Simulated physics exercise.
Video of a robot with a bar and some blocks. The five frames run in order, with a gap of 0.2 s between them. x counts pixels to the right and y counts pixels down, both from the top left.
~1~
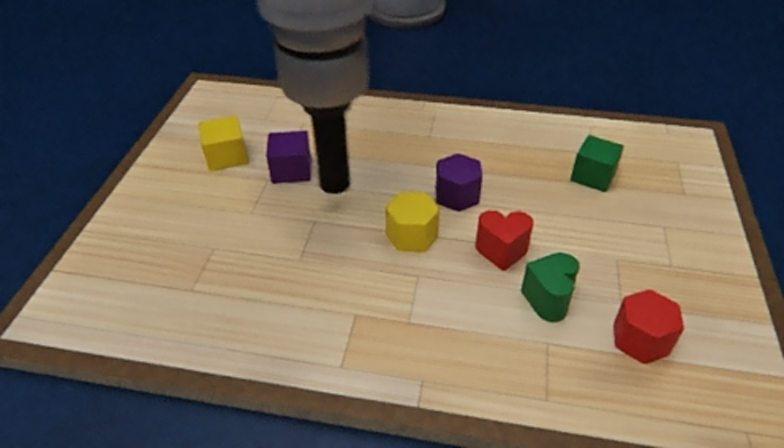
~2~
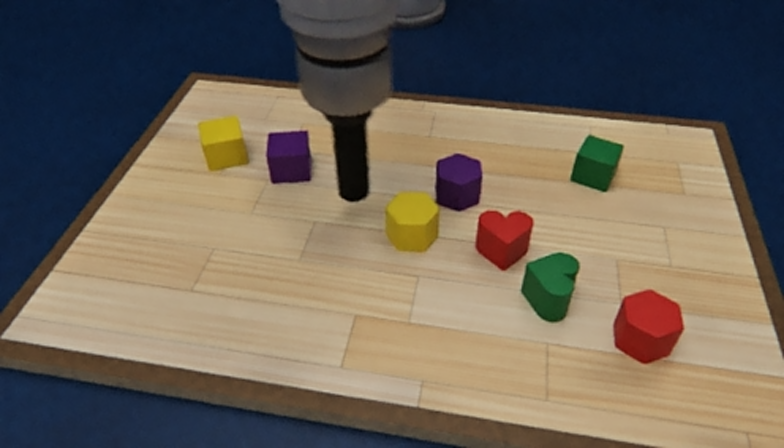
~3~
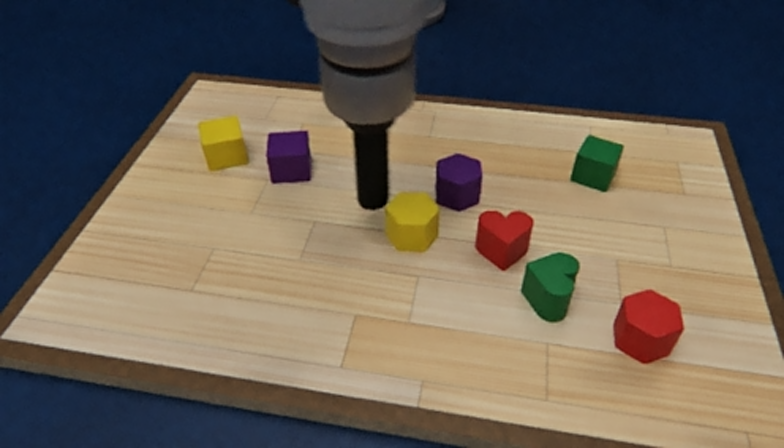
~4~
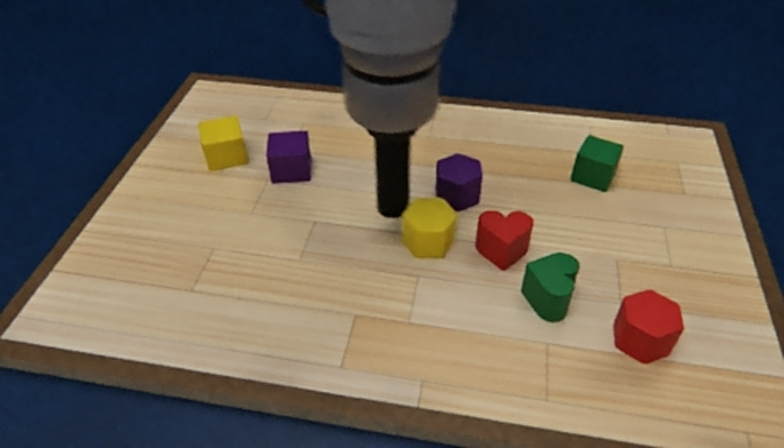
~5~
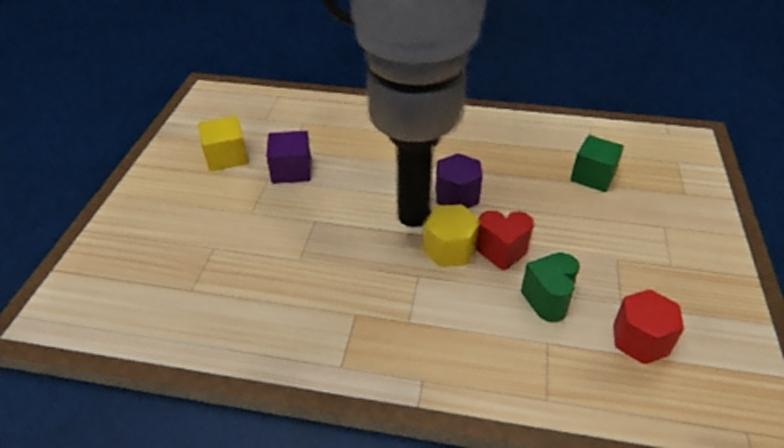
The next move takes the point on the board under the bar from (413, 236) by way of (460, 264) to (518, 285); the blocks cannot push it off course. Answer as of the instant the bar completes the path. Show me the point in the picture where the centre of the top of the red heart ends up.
Around pixel (584, 216).
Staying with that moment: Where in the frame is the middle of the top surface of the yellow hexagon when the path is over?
Located at (554, 237).
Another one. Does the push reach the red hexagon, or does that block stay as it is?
The result: It stays put.
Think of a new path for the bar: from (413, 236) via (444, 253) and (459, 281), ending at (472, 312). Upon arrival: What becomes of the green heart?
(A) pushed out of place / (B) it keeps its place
Letter B.
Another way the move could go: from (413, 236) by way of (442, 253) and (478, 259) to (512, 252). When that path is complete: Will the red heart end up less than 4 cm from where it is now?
I expect not.
What follows on the original path. One third of the way, bar at (445, 236); yellow hexagon at (489, 232), turned 30° anticlockwise; red heart at (539, 226).
Two thirds of the way, bar at (482, 252); yellow hexagon at (527, 237), turned 60° anticlockwise; red heart at (565, 222).
At the end, bar at (522, 265); yellow hexagon at (554, 237), turned 75° anticlockwise; purple hexagon still; red heart at (584, 216); green heart at (568, 275), turned 15° clockwise; red hexagon still.
